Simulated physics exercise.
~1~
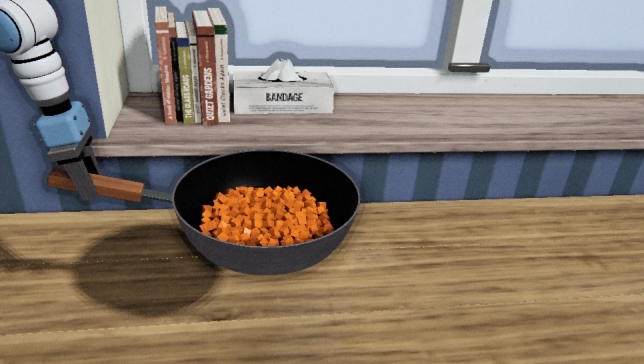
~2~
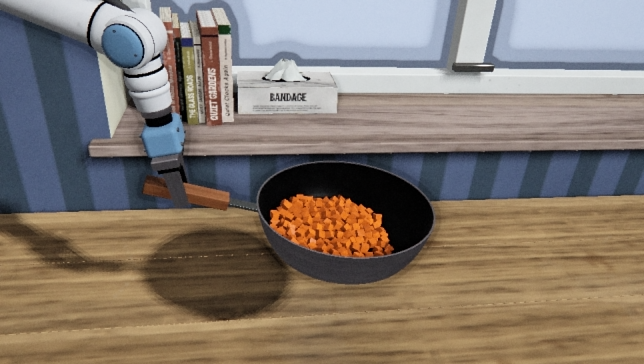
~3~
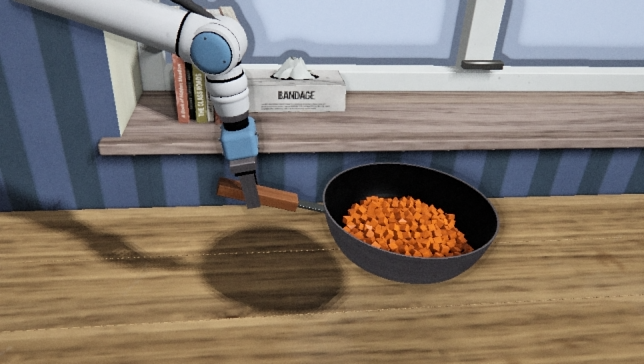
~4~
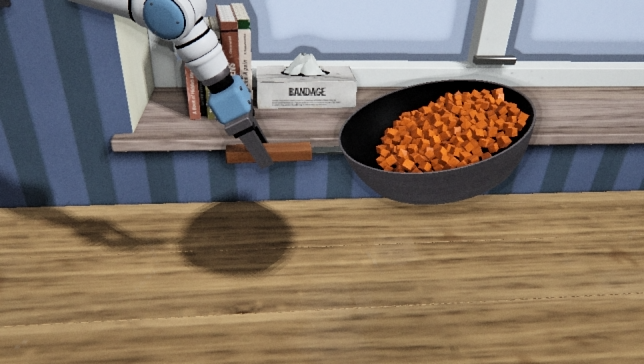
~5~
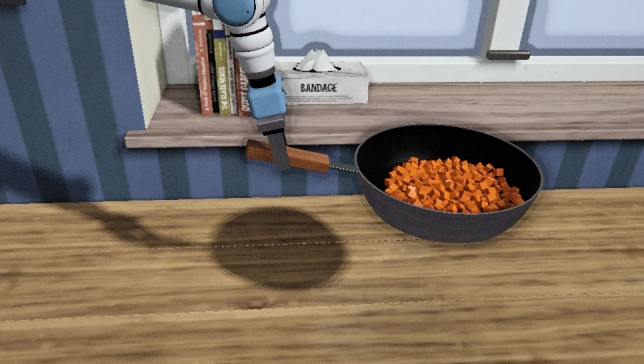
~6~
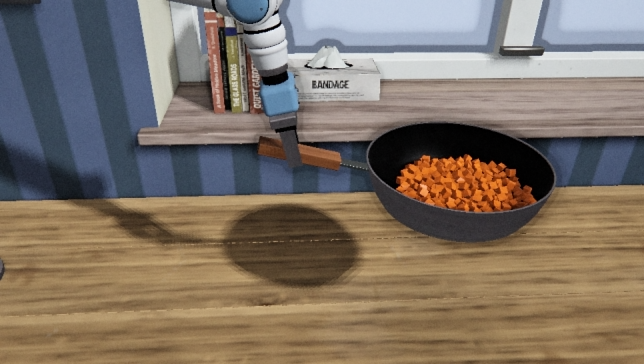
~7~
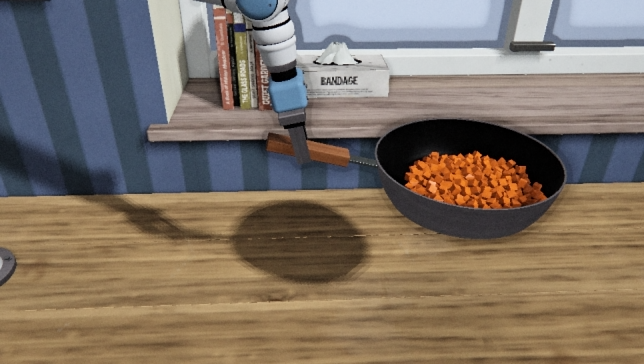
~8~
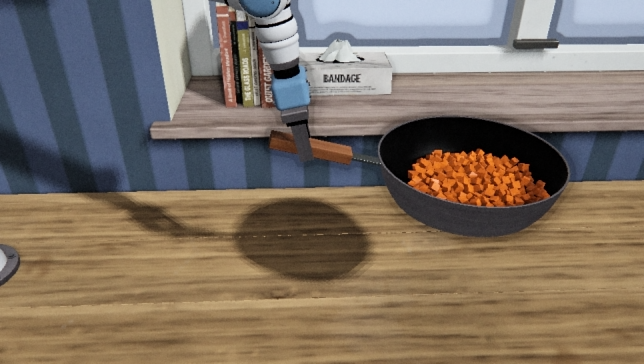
A white and blue robot arm grips the brown handle of a dark frying pan heaped with small orange vegetable dice, seen from slightly above over a wooden table. Behind it, a pale wooden sill below a window holds a row of books and a tissue-like box labelled bandage, against blue striped wallpaper. The arm carries the pan to the right, low over the table and nearly upright. It then lifts the pan and tilts it, and the dice stay inside. Finally it lowers the pan partway, levels it and holds it still above the table, with every piece still in it.
